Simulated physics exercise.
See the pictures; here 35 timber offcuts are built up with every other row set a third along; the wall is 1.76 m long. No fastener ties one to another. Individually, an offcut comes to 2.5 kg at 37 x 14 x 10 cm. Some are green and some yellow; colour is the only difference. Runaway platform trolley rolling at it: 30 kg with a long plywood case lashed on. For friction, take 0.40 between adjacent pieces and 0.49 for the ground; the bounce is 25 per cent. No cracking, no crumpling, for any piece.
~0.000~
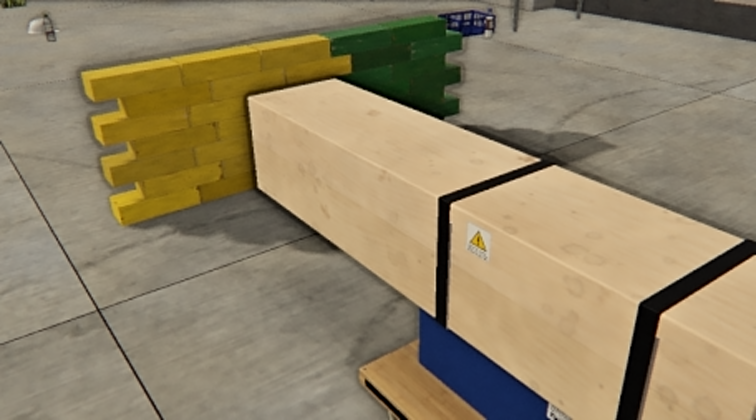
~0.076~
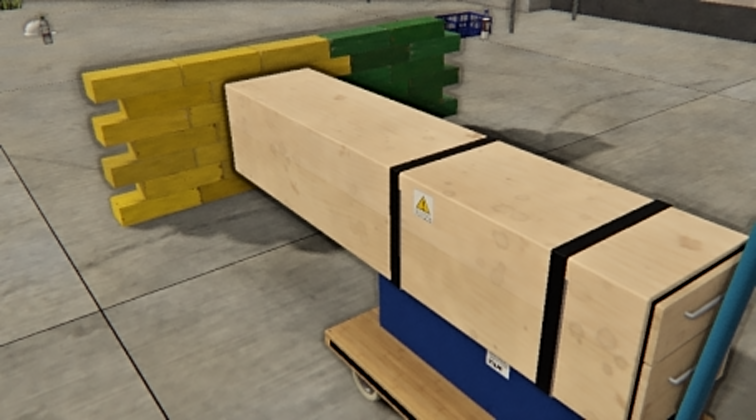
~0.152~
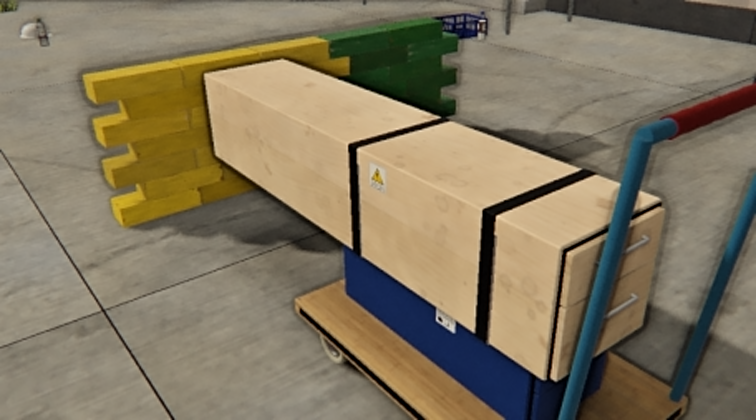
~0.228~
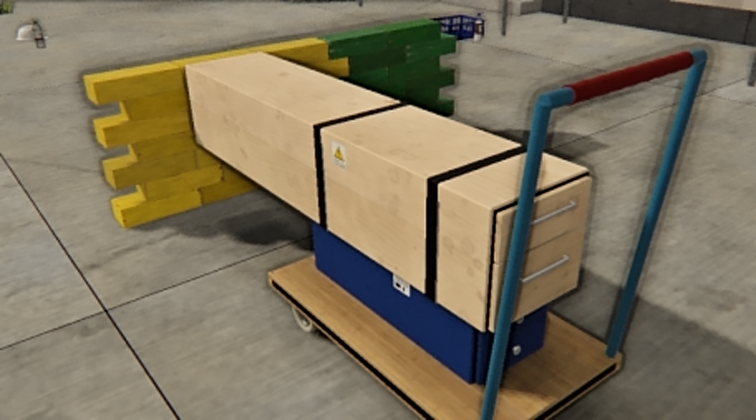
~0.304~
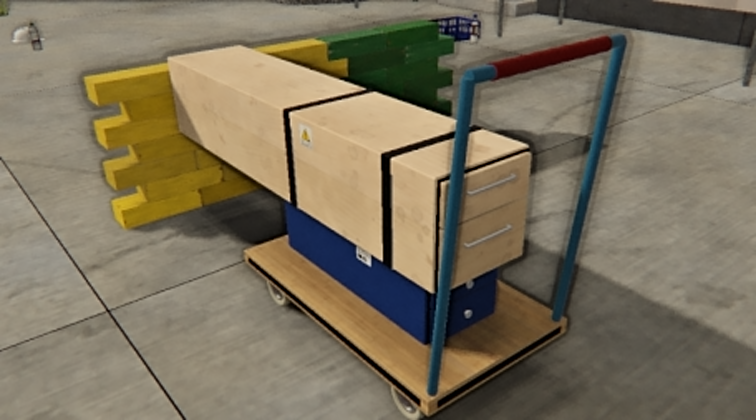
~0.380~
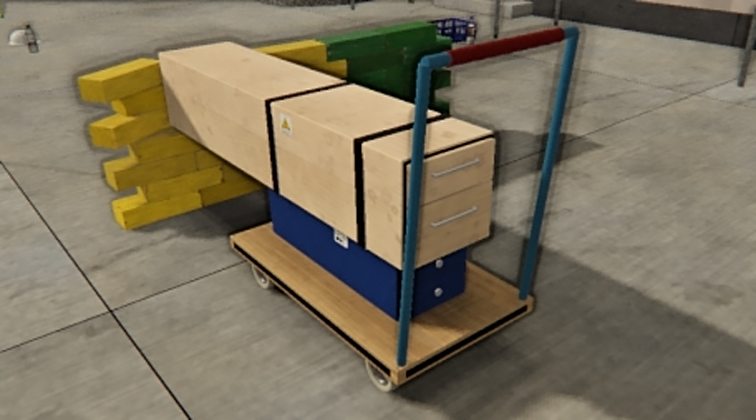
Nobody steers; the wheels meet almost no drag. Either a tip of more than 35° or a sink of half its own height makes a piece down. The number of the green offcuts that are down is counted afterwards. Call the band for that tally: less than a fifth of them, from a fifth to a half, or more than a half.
The tally is less than a fifth of them.
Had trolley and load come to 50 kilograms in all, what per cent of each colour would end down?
Share down - yellow: 50; green: 0 (per cent).
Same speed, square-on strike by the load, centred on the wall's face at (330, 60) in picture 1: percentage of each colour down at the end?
For yellow it's 10 per cent, for green 20 per cent.
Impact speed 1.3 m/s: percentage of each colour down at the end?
Share down, in per cent: Yellow 30, green 0.
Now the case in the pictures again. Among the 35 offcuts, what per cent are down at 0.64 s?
15 per cent.
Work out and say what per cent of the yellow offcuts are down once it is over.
30 percent of the yellow ones.
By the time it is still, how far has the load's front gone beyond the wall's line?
Something like 95 cm.
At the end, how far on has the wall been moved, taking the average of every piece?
On average the pieces shift about 20 cm.
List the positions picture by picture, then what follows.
In the first frame (we follow the side turned to the camera; the camera moves round a little), load (259, 130) 81 cm short of the wall; top green offcut (362, 43); top yellow offcut (298, 55); no piece has moved.
The second frame shows load (235, 115) 61 cm short of the wall; top green offcut (362, 44).
The third frame shows load (214, 103) 42 cm short of the wall; top green offcut (361, 45).
The fourth frame shows load (194, 92) 22 cm short of the wall; top green offcut (360, 46).
The fifth frame shows load (176, 83) 31 mm short of the wall; top green offcut (359, 47).
The sixth frame shows load (167, 78) 10 cm into the wall's line; top green offcut (357, 48); top yellow offcut (295, 59); 6 stirred so far.
Around 0.46 s, load 23 cm past the wall's line, still rolling; none of the 14 green offcuts down (1 of 35 in all colours); top green offcut unmoved; top yellow offcut displaced 15 mm.
Around 0.64 s, load 50 cm past the wall's line, still rolling; none of the 14 green offcuts down (6 of 35 in all colours); top green offcut unmoved; top yellow offcut displaced 14 mm.
Around 0.90 s, load 85 cm past the wall's line, still rolling; none of the 14 green offcuts down (6 of 35 in all colours); top green offcut unmoved; top yellow offcut displaced 18 mm.
Around 1.06 s, load 93 cm past the wall's line, still rolling; none of the 14 green offcuts down (6 of 35 in all colours); top green offcut unmoved; top yellow offcut displaced 39 mm.
Finally (1.6 s), load 93 cm past the wall's line, stopped; none of the 14 green offcuts down (6 of 35 in all colours); top green offcut unmoved; top yellow offcut displaced 44 mm. That is 0 per cent. Seen by the last camera, middles, top green offcut near (350, 45), top yellow offcut near (284, 55).
